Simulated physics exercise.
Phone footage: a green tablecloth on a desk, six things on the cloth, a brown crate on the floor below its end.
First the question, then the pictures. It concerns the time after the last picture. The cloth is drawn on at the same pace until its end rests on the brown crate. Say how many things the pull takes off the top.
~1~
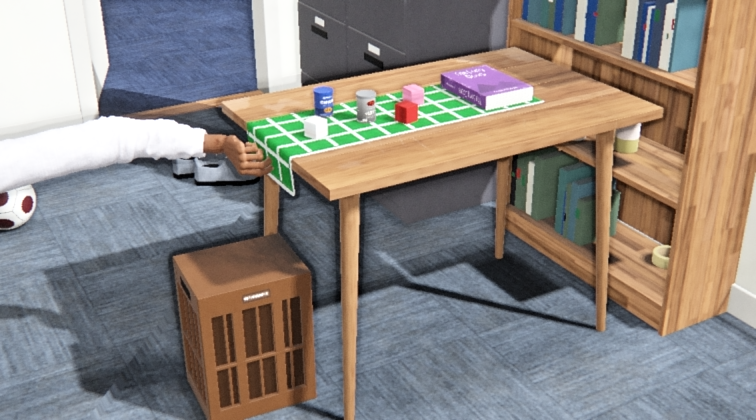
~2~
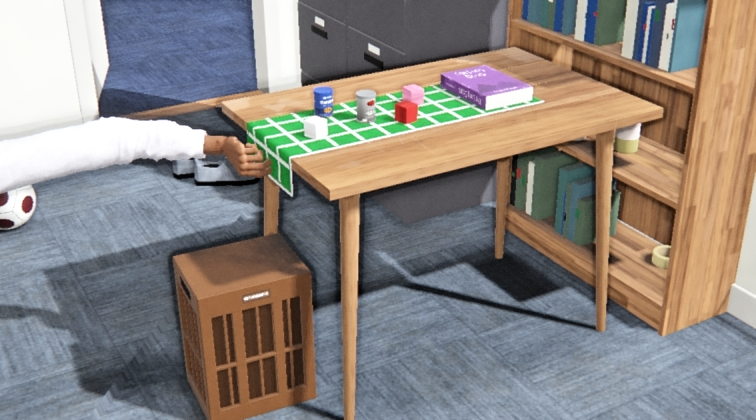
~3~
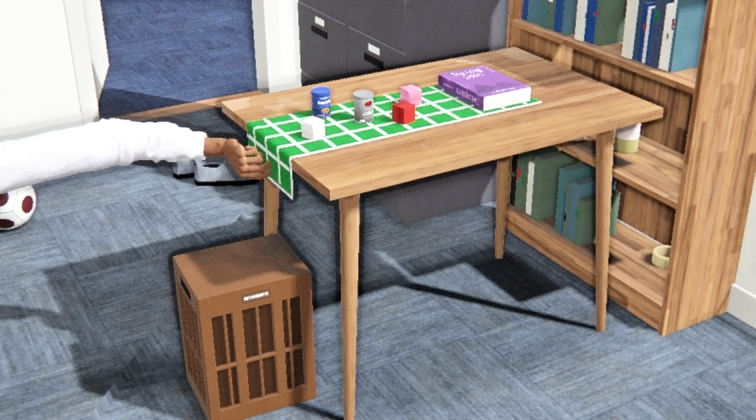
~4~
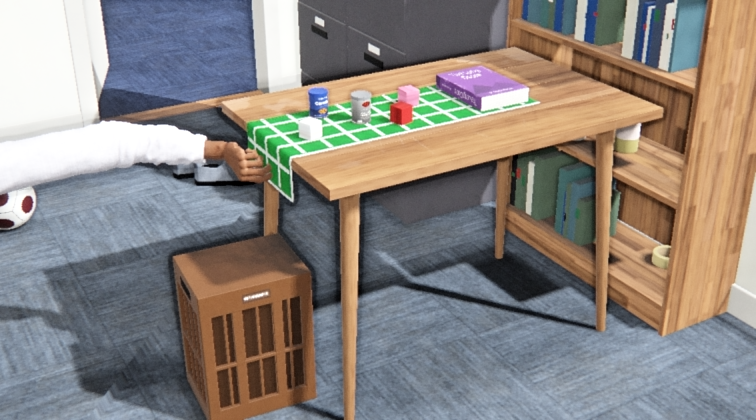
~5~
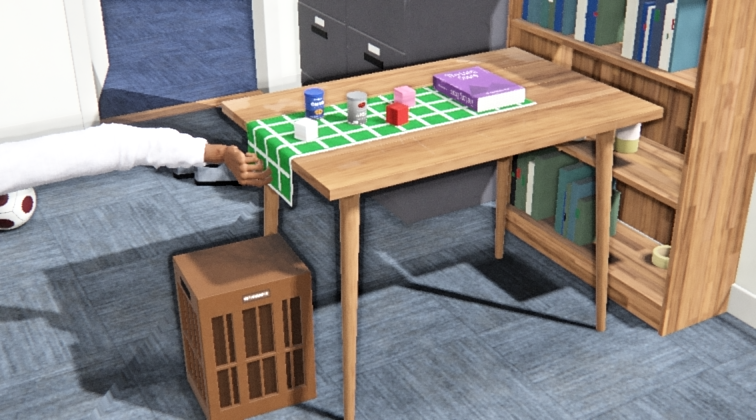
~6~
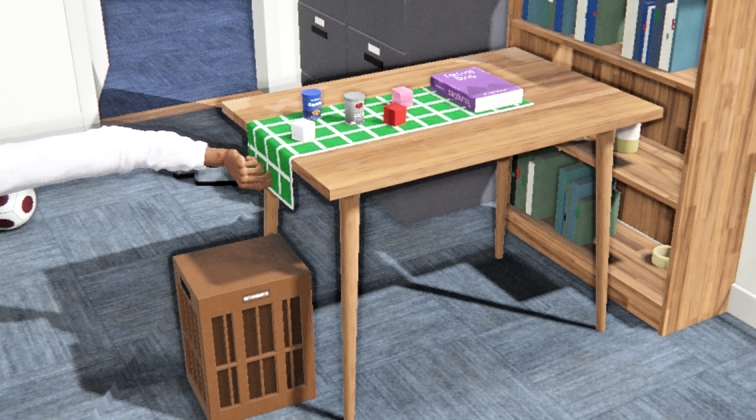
It sends two things down.
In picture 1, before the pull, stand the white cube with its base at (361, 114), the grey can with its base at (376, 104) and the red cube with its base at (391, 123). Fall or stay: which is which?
My call: The white cube hangs on; the grey can hangs on; the red cube hangs on.
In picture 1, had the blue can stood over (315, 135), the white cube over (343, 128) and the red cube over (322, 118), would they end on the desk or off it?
The blue can is carried off, the white cube tumbles off, the red cube tumbles off.
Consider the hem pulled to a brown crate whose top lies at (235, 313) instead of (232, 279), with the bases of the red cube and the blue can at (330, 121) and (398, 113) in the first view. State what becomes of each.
Result: Red cube gone, blue can still there.
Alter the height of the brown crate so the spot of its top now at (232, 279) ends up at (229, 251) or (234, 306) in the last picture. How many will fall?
Count: 1, then 3.
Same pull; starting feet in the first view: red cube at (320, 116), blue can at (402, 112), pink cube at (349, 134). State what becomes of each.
Note: Red cube lost; blue can kept on top; pink cube lost.
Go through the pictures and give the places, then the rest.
The first frame shows hem (294, 196); white cube (315, 120); blue can (323, 90); grey can (366, 93); red cube (406, 104); pink cube (413, 88); top of the crate (232, 279).
The second frame shows hem (293, 197); white cube (315, 120).
The third frame shows hem (293, 200); blue can (320, 90).
The fourth frame shows hem (293, 202); grey can (361, 94); top of the crate (232, 279).
The fifth frame shows hem (292, 207); red cube (397, 106).
The sixth frame shows hem (293, 210); white cube (303, 122); blue can (311, 92); grey can (354, 95); red cube (395, 106); pink cube (402, 90).
Early on, hem near (272, 231); white cube gone.
Midway, hem on the crate; white cube and blue can gone.
Finally, hem on the crate; white cube and blue can gone. It carries off two.
